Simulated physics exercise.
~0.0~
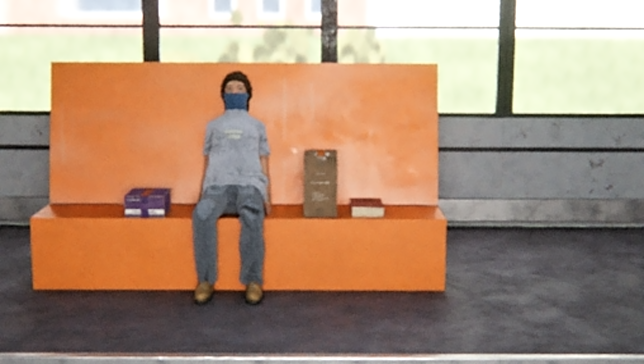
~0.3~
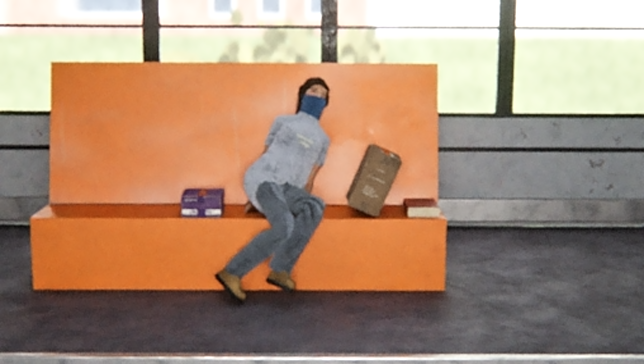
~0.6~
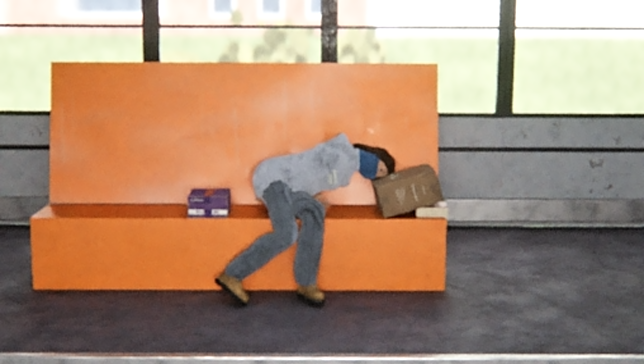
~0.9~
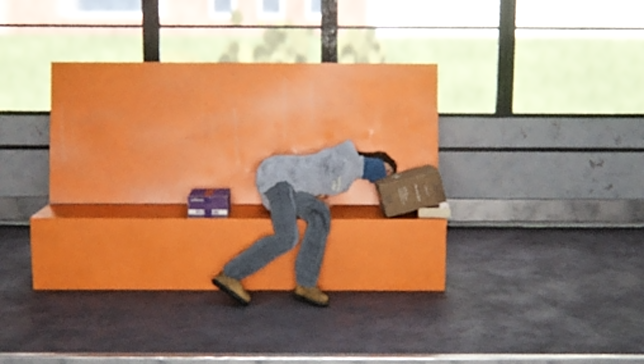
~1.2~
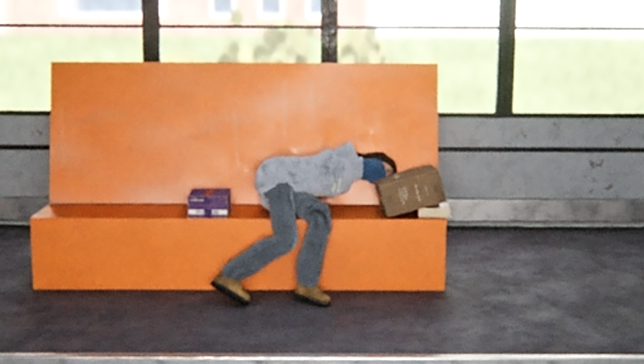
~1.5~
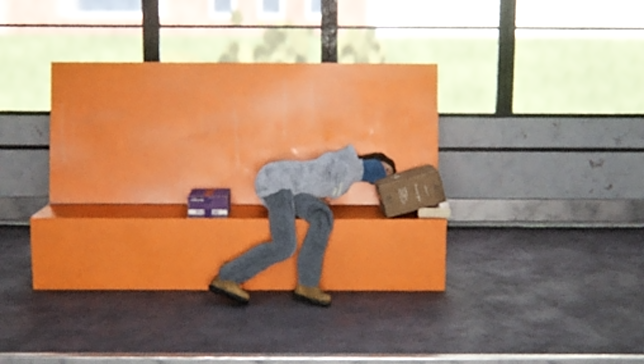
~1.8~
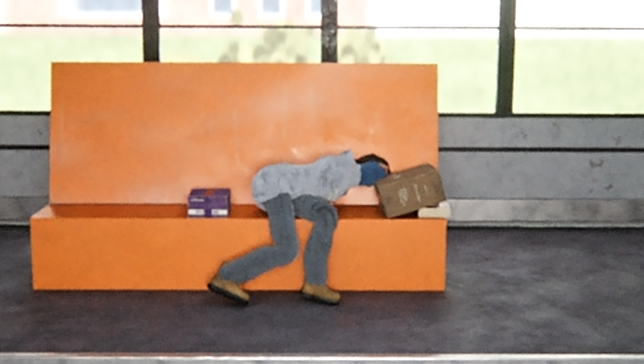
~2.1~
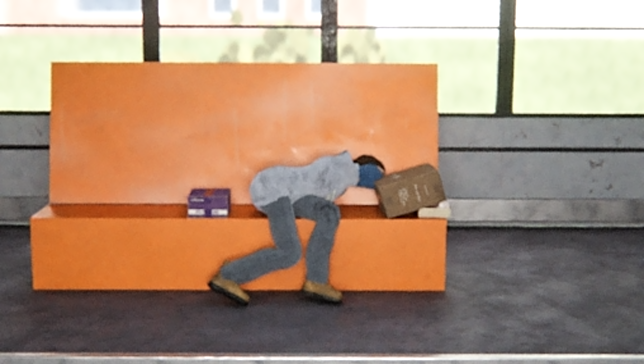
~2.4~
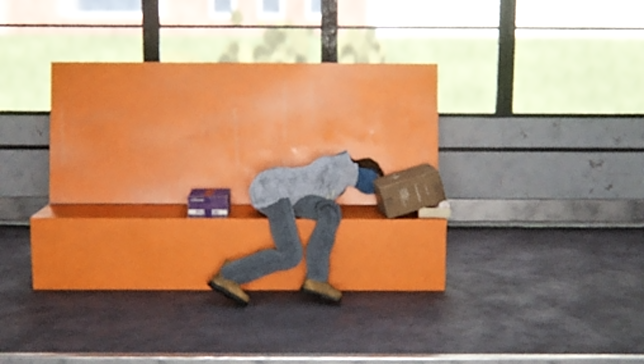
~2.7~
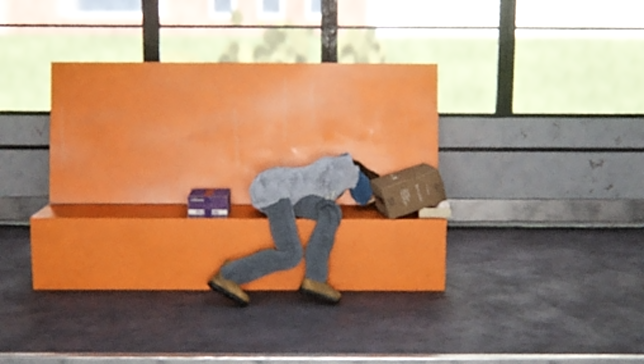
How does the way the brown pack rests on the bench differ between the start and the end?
At the start the brown pack stands upright on the bench. By the end it lies on its side near the right end.
